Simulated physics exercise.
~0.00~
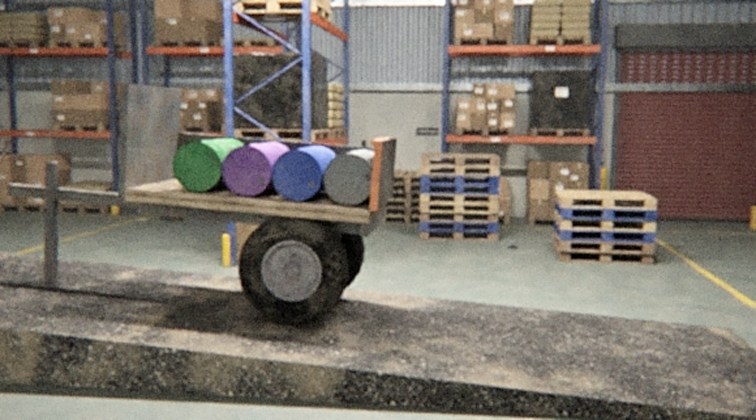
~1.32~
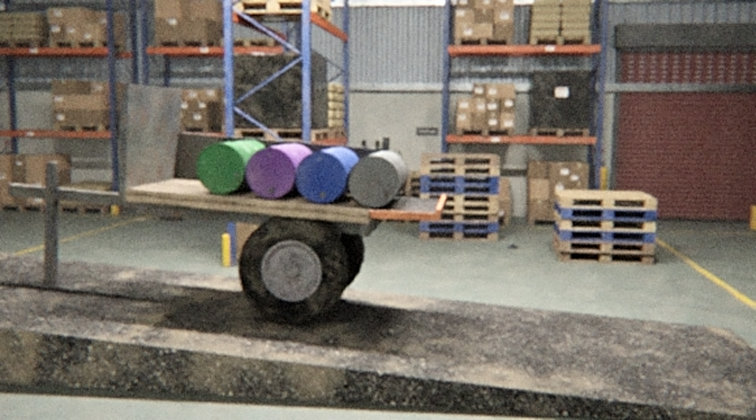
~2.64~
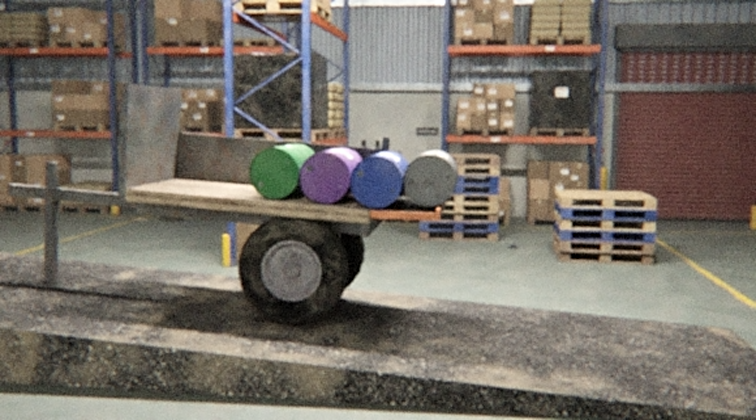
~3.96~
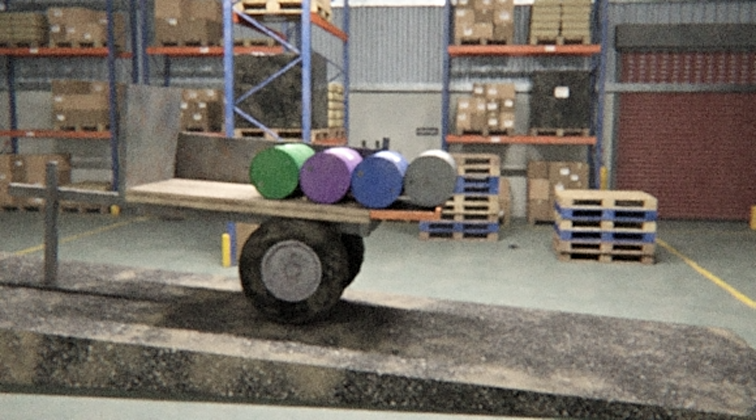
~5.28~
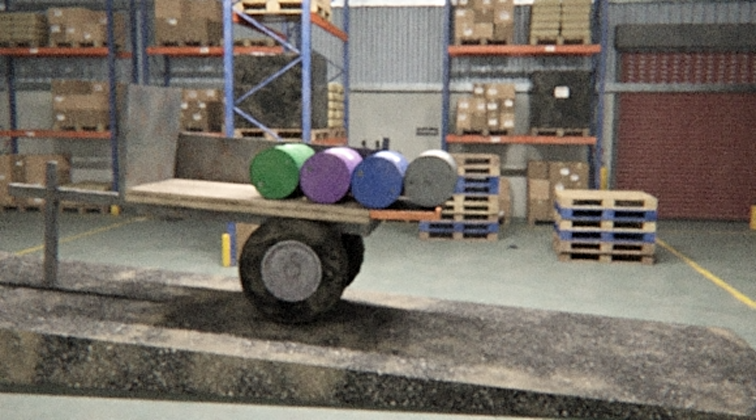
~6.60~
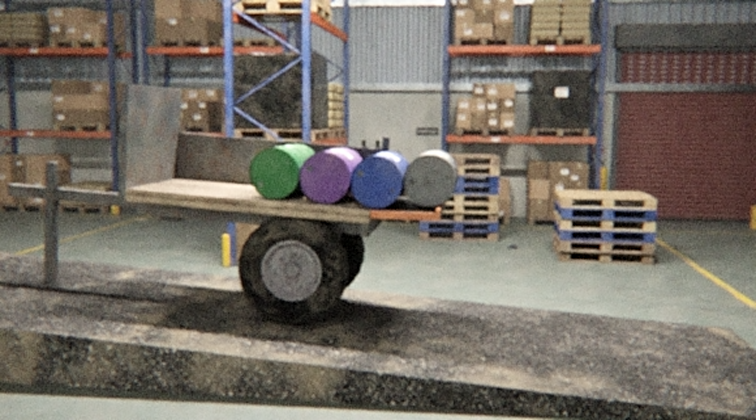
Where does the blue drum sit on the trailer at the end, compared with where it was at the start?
It starts on the trailer bed behind the upright tailgate, and ends farther right, resting just past the bed's end over the lowered tailgate.
